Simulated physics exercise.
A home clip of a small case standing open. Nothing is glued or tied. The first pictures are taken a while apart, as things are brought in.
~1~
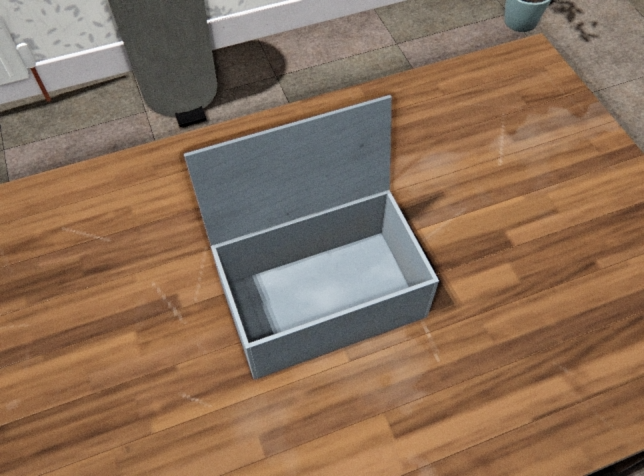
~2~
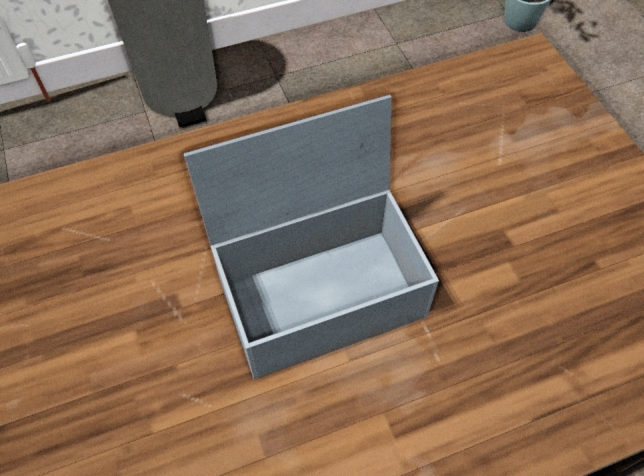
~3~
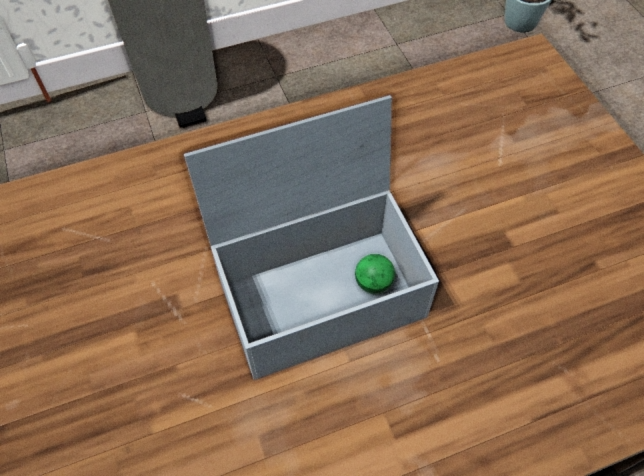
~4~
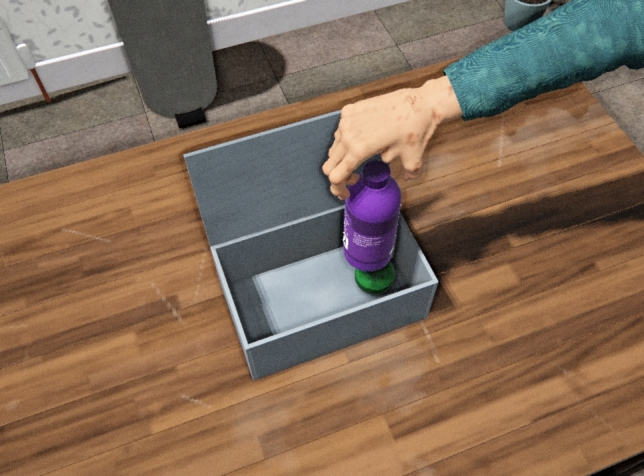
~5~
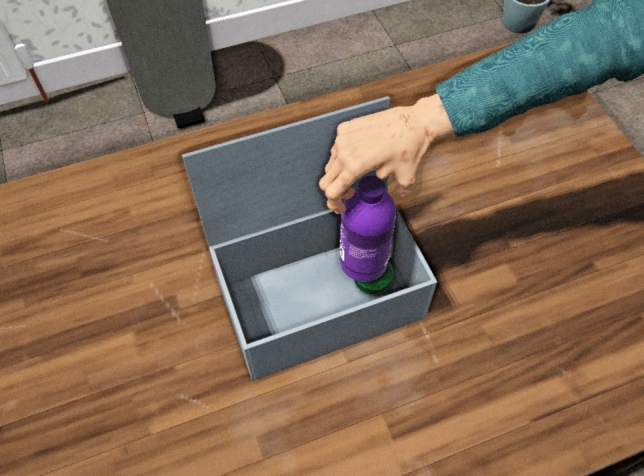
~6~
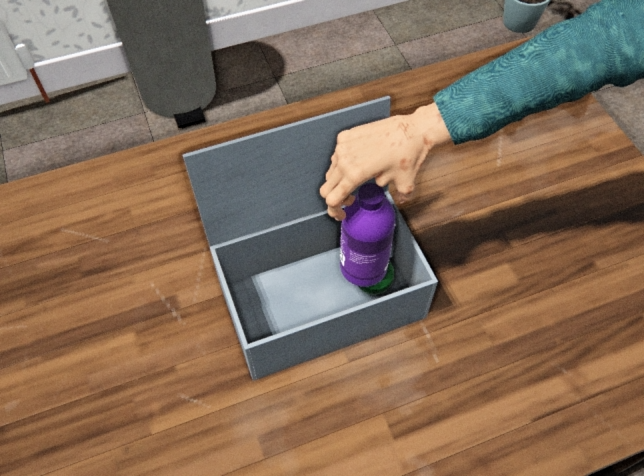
A green ball appearing in an open grey box, then a hand lowering a purple bottle into it beside the ball.
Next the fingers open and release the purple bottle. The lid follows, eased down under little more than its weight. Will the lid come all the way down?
It closes.
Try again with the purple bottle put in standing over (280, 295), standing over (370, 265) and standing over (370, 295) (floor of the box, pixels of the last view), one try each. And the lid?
In the first case it stays ajar; in the second case it stays ajar; in the third case it sits on the rim.
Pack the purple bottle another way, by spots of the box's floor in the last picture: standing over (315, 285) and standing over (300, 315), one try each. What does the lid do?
First, it is held up; second, it stays ajar.
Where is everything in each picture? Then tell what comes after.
In the first picture, the last thing is not in view yet.
In the second picture, the last thing is not in view yet.
In the third picture, the last thing is not in view yet; green ball (375, 274).
In the fourth picture, coming down; purple bottle (372, 215).
In the fifth picture, coming down; purple bottle (367, 227).
In the sixth picture, put in, still held; purple bottle (367, 233).
Then, 0.40 s past the last view, purple bottle rocked 70° from its first pose near (313, 270).
Then, 1.30 s past the last view, lid 81° above the rim; purple bottle on its side near (299, 295).
Then, 1.70 s past the last view, lid 45° above the rim; purple bottle on its side near (299, 296).
Then, 1.90 s past the last view, lid 16° above the rim; purple bottle on its side near (299, 297).
Finally, lid shut; down or leaning hard in the box, purple bottle; green ball still in place. Final places as the last picture's camera would see them, purple bottle near (299, 297).
